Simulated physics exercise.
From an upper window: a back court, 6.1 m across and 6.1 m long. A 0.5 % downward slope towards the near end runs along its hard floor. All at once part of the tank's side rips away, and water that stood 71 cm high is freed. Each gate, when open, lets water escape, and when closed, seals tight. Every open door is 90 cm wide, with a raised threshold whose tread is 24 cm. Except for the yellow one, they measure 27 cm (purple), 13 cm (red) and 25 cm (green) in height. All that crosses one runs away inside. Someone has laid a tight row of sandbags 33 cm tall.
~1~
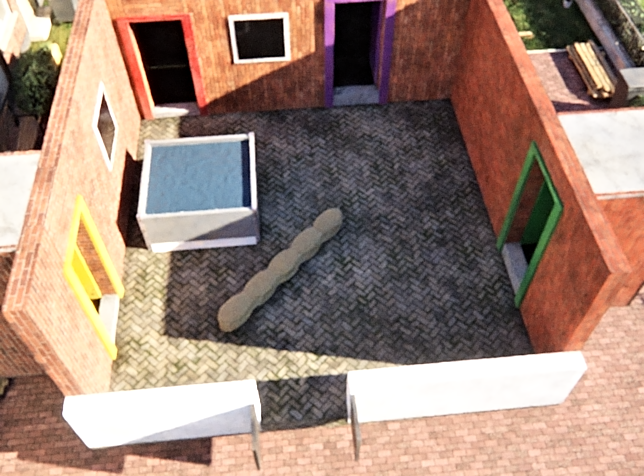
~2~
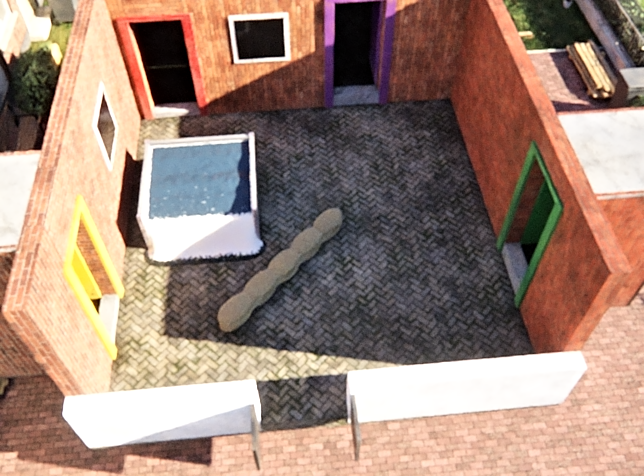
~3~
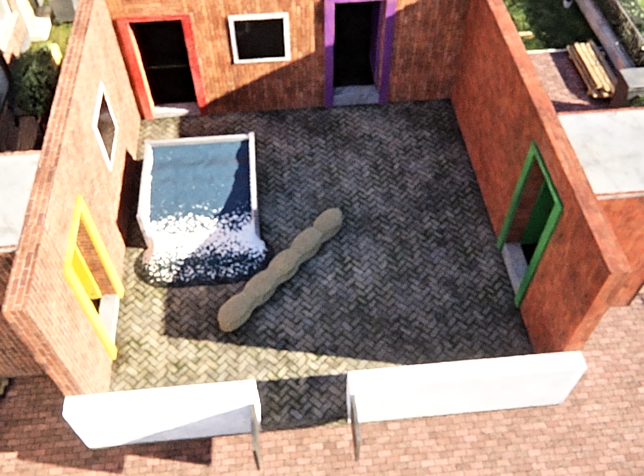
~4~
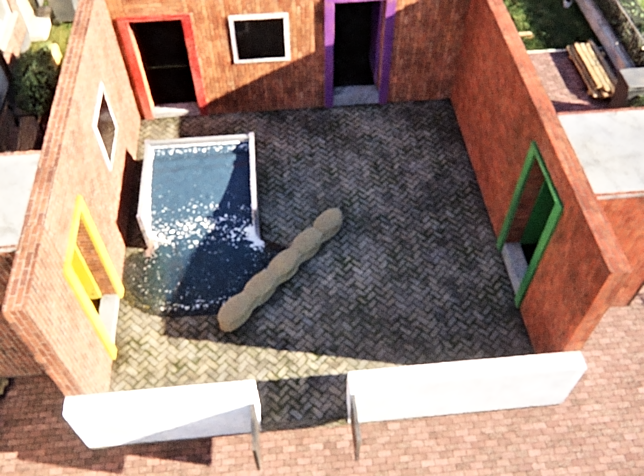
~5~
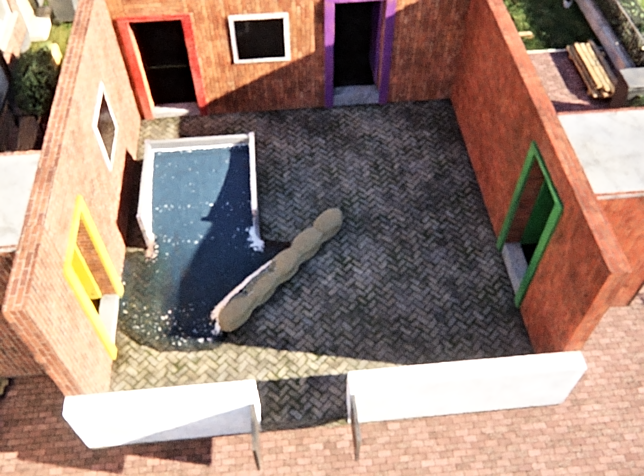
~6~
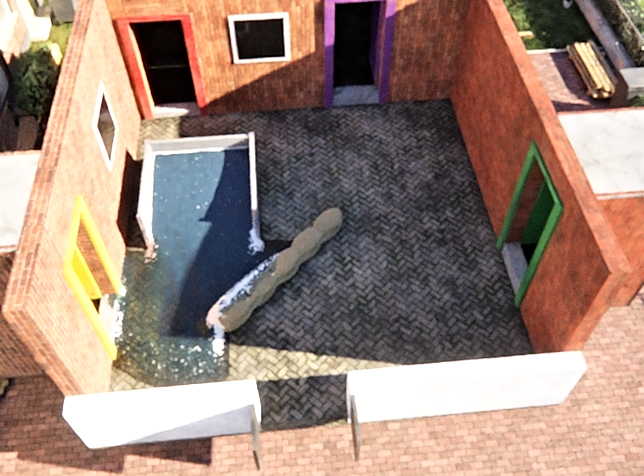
A brick-walled courtyard held a pool of water whose near side gave way, and the water poured out across the paving, washed against a long lumpy barrier, and spread to the yellow door on the left.
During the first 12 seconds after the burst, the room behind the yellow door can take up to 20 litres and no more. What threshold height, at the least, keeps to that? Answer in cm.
I would say about 25 cm.
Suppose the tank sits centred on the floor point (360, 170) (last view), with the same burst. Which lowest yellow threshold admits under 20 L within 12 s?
It must be around 7.5 cm tall.
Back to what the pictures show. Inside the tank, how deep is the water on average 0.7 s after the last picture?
Mean depth: Approx. 28 cm.
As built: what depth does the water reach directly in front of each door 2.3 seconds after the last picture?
Centimetres: Yellow = 26, purple = 0, red = 0, green = 0.
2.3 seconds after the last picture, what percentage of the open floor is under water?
Close to 45 per cent of it is wet.
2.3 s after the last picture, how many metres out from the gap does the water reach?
Near 4.6 m, more or less.
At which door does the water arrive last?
Door: Red.
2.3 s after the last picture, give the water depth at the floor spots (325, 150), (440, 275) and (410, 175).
Close to 2, 0 and 0 cm deep.
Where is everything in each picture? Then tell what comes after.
In the first frame, the tank at (199, 177) is whole and still, 71 cm deep; the yellow door at (98, 286) is dry.
In the second frame, water pours out at (202, 232) and has run 0.4 m, to (165, 263); about 10 cm deep outside, 71 cm at the back.
In the third frame, the front is at (157, 282), 0.7 m from the gap at (203, 234); 1.3 m2 of floor is wet, 69 cm left at the back.
In the fourth frame, the gap is at (203, 235), the front 1.3 m out at (186, 312); the back of the tank holds 62 cm.
In the fifth frame, water pours out at (203, 235) and has run 1.9 m, to (189, 347); about 11 cm deep outside, 60 cm at the back.
In the sixth frame, the gap is at (203, 236), the front 2.5 m out at (183, 386); the back of the tank holds 56 cm; water is at the yellow door at (98, 286).
Then, 0.7 s after the last picture water covers 20 % of the floor, deepest (64 cm) near (106, 421); 17 cm at the yellow door, 2 litres in over its 11 cm threshold.
Then, 2.3 s after the last picture water covers 45 % of the floor, deepest (26 cm) near (146, 417); 26 cm at the yellow door, 85 litres in over its 11 cm threshold.
Then, 11.3 s after the last picture water covers 95 % of the floor, deepest (9 cm) near (271, 267); 5 cm at the yellow door, 147 litres in over its 11 cm threshold.
At the yellow door as built, the water peaked near 28 cm, 2.1 s after the last picture.
With a threshold of 21 cm, 39 litres would have come in within the 12 s; with 28 cm, 13 litres. So under 20 litres takes about 25 cm.
